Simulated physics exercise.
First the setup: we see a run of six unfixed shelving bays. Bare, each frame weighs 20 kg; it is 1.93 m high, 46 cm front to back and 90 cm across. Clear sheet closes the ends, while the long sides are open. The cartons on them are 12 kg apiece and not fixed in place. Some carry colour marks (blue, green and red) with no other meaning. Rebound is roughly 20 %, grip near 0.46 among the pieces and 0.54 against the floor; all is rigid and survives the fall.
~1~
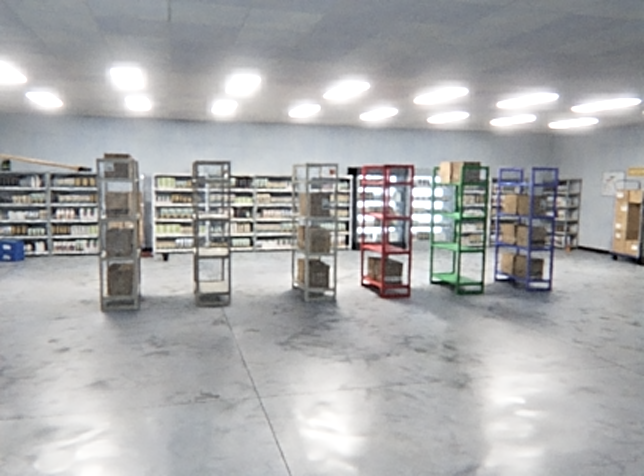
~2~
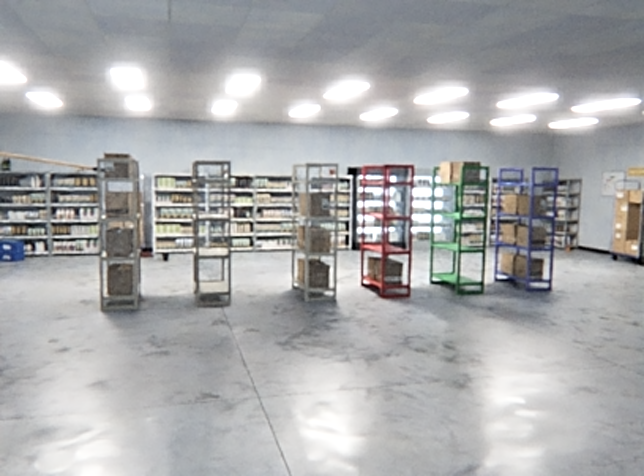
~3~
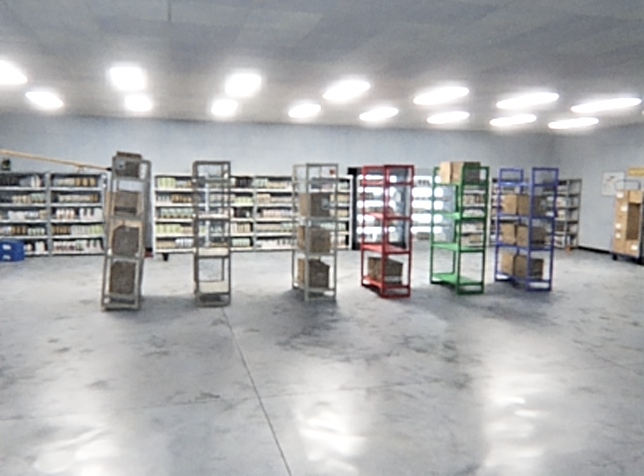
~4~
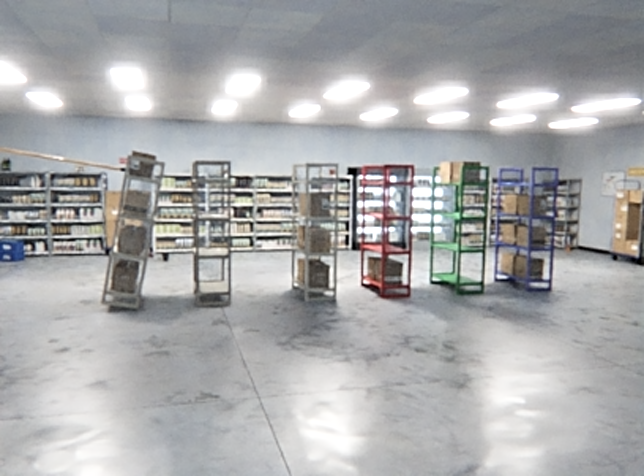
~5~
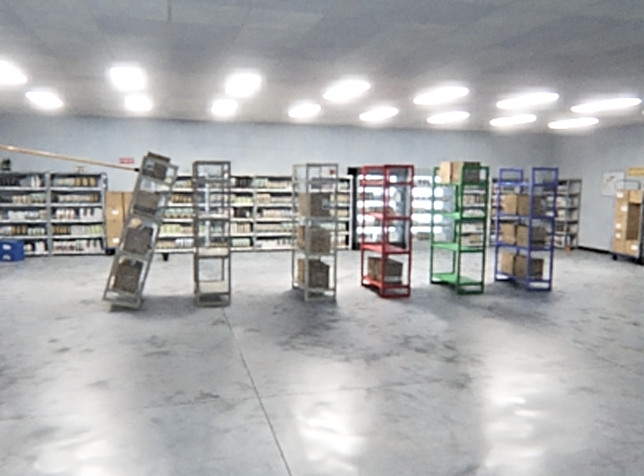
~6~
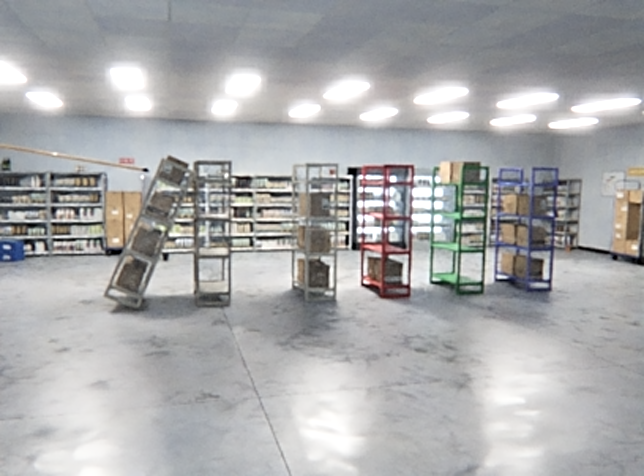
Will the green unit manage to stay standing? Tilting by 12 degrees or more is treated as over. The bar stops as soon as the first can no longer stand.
No.
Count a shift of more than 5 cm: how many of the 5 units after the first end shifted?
That would be 5.
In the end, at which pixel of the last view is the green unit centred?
At roughly (524, 251).
Then, 0.92 s past the last view, 8 cartons spilt or dropped; 2 of the 5 other units over; green unit unmoved.
Then, 3.16 s past the last view, 18 cartons spilt or dropped; 5 of the 5 other units over; green unit 41° from how it stood; red unit 54° from how it stood.
In the end, 24 cartons spilt or dropped; 5 of the 5 other units over; green unit 68° from how it stood; blue unit lying flat; red unit 67° from how it stood. Not one is left standing. From the last view, middles, green unit near (524, 251), blue unit near (590, 270).
